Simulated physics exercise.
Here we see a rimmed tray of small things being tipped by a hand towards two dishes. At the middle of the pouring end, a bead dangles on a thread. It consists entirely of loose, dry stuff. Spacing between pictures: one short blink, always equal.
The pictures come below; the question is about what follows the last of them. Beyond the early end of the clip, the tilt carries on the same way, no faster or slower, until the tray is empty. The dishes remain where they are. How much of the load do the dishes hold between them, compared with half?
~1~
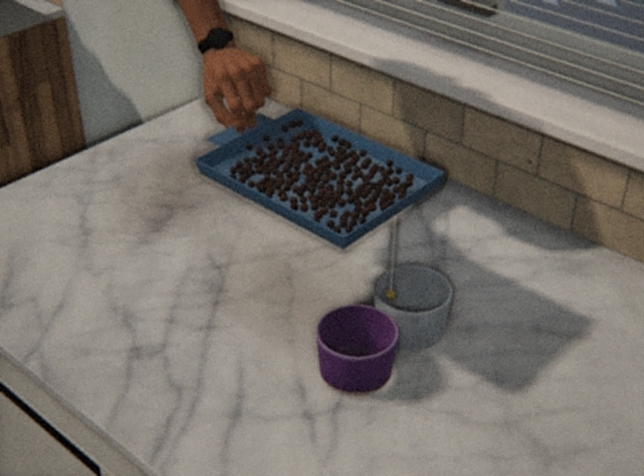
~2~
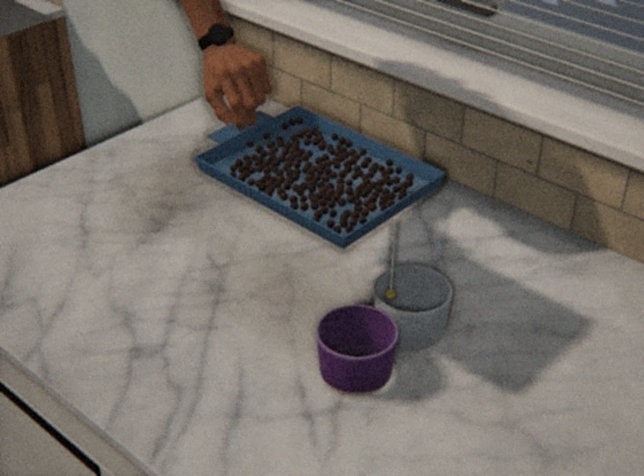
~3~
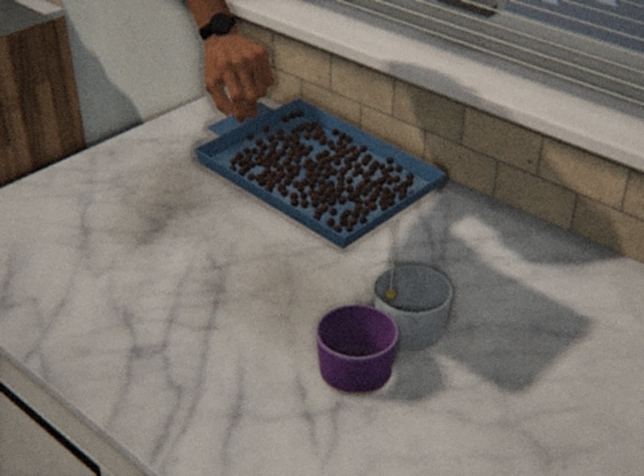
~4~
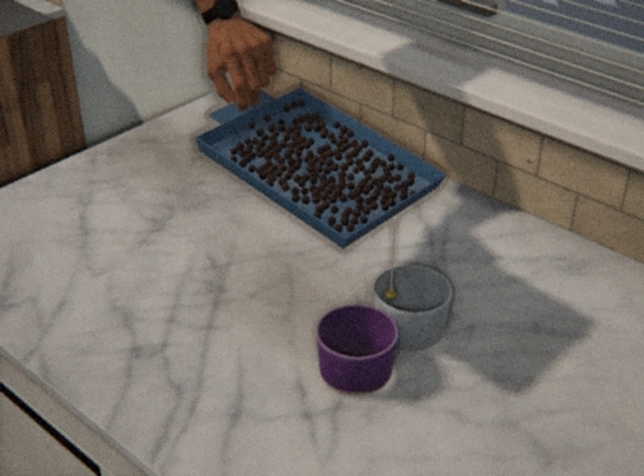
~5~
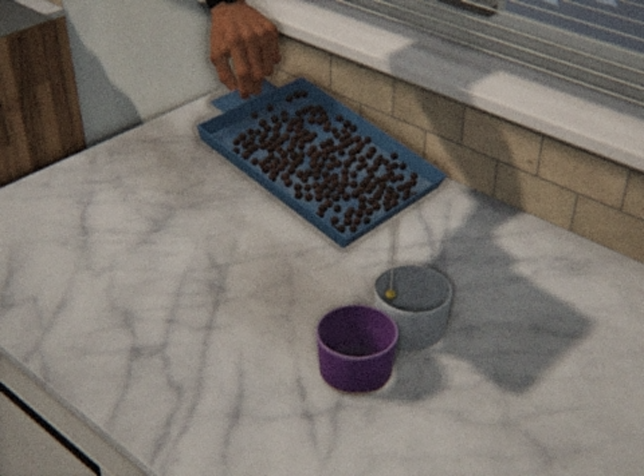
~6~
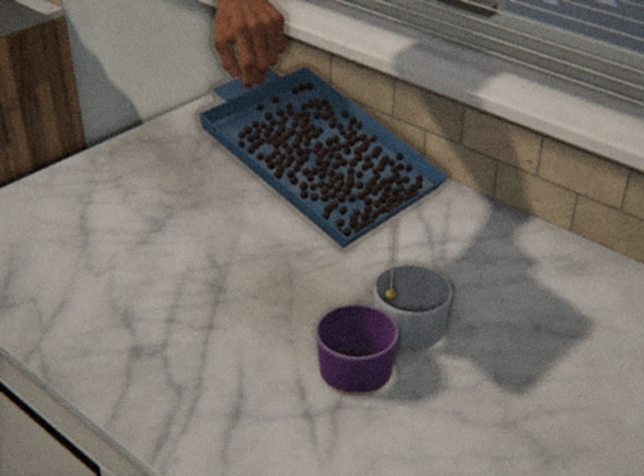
Between them the dishes hold less than half of the load.
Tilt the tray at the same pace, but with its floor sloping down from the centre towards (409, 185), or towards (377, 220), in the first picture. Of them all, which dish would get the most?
Taking them in order: Right side, followed by left side.
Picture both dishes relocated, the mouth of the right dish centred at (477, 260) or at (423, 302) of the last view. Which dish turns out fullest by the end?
For the first placement, the left-side one; for the second placement, the right-side one.
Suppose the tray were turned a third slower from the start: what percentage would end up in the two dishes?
Close to 20 in a hundred.
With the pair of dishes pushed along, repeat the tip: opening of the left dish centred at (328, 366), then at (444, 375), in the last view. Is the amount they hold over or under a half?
In the first position a minority, in the second a minority.
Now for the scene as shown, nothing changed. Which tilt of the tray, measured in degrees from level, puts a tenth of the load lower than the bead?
At about 70°.
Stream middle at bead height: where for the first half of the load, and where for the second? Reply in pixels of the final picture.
I'd place the first part at (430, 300) and the rest at (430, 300).
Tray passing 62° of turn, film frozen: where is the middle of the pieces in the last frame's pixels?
Around (398, 195).
Shortly afterwards, tray tipped steeply; the bulk on the tray; only a few in the right dish; only a few outside both; a little in the air.
Next, tray tipped past a quarter turn; a little on the tray; only a few in the left dish; a little in the right dish; near two thirds outside both; a little in the air.
Some moments later, tray tipped past a quarter turn; only a few in the left dish; a little in the right dish; the bulk outside both.
In the end, tray tipped past a quarter turn; only a few in the left dish; a little in the right dish; the bulk outside both.
